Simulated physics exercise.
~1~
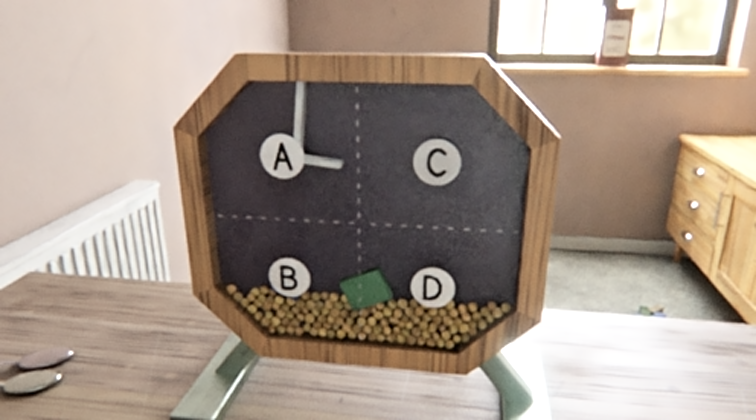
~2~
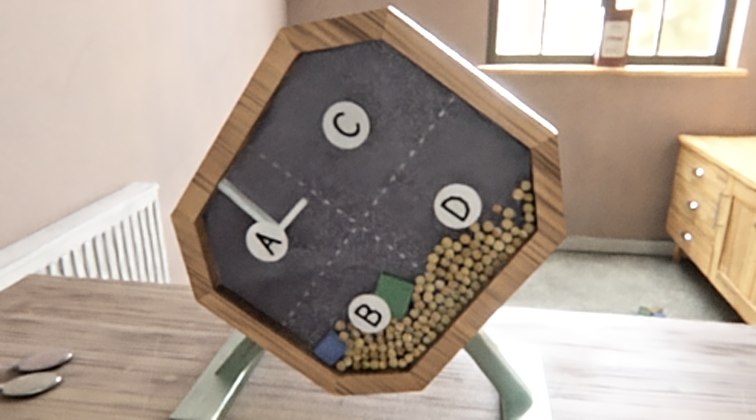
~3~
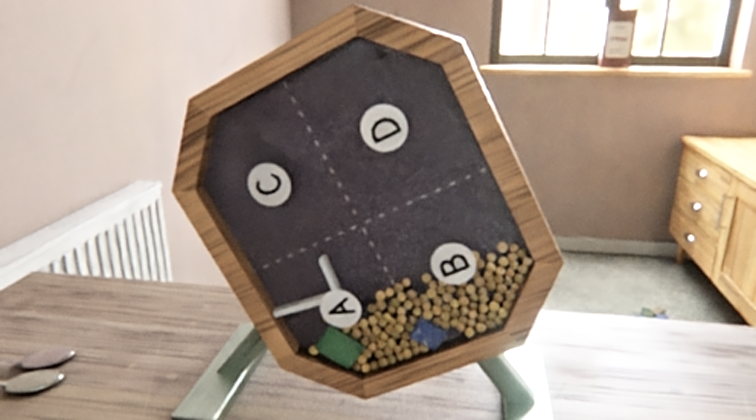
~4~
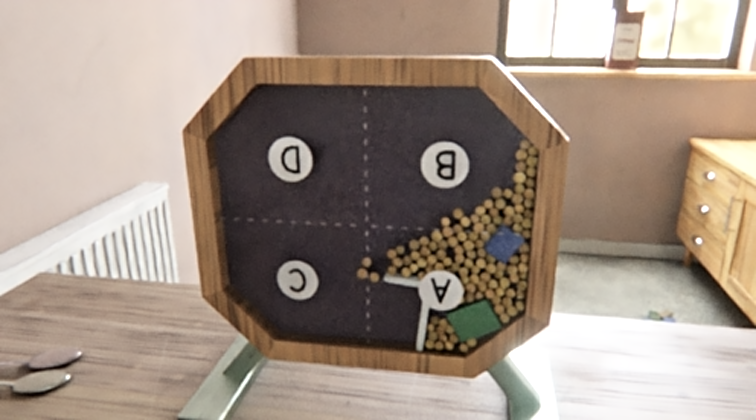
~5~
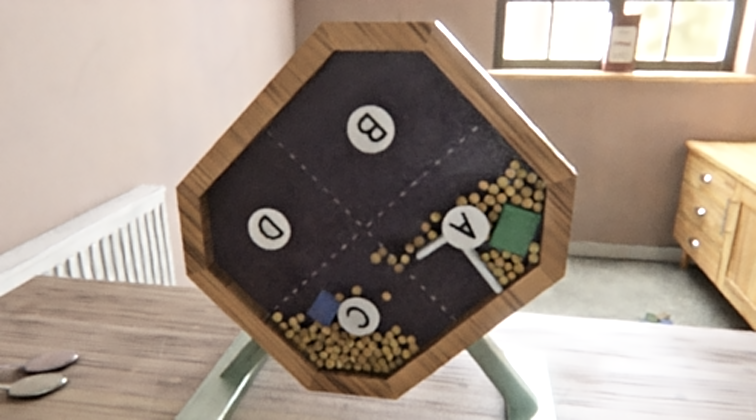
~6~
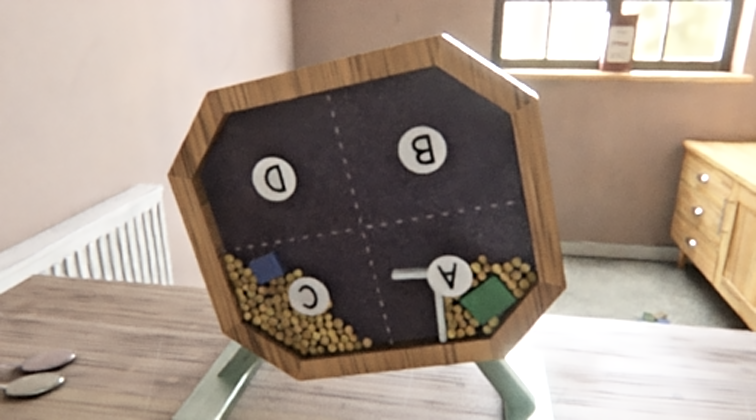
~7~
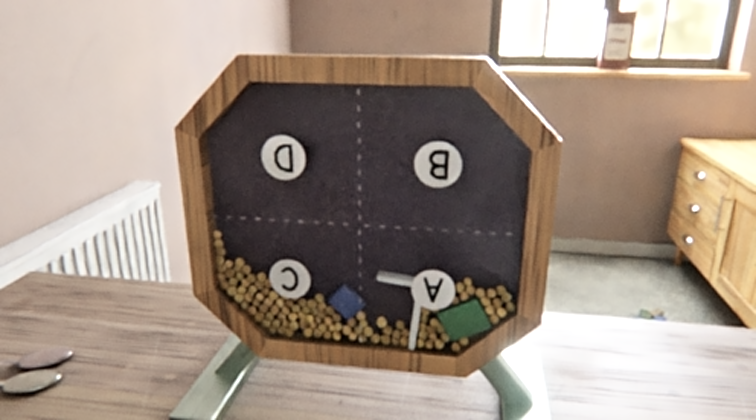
On a wooden table in a pink-walled room, seen from the front, a wood-framed, dark-backed box stands on pale green legs, a radiator to its left and drawers to its right. Pale beads line its bottom, with a green block on top, below a white angled bar by A. The box turns anticlockwise, and a blue block emerges as the beads slide. It passes upside down, spilling beads and the blue block into C, then swings partway back clockwise. It ends upside down, beads spread along the bottom, blue block in C, green in A.
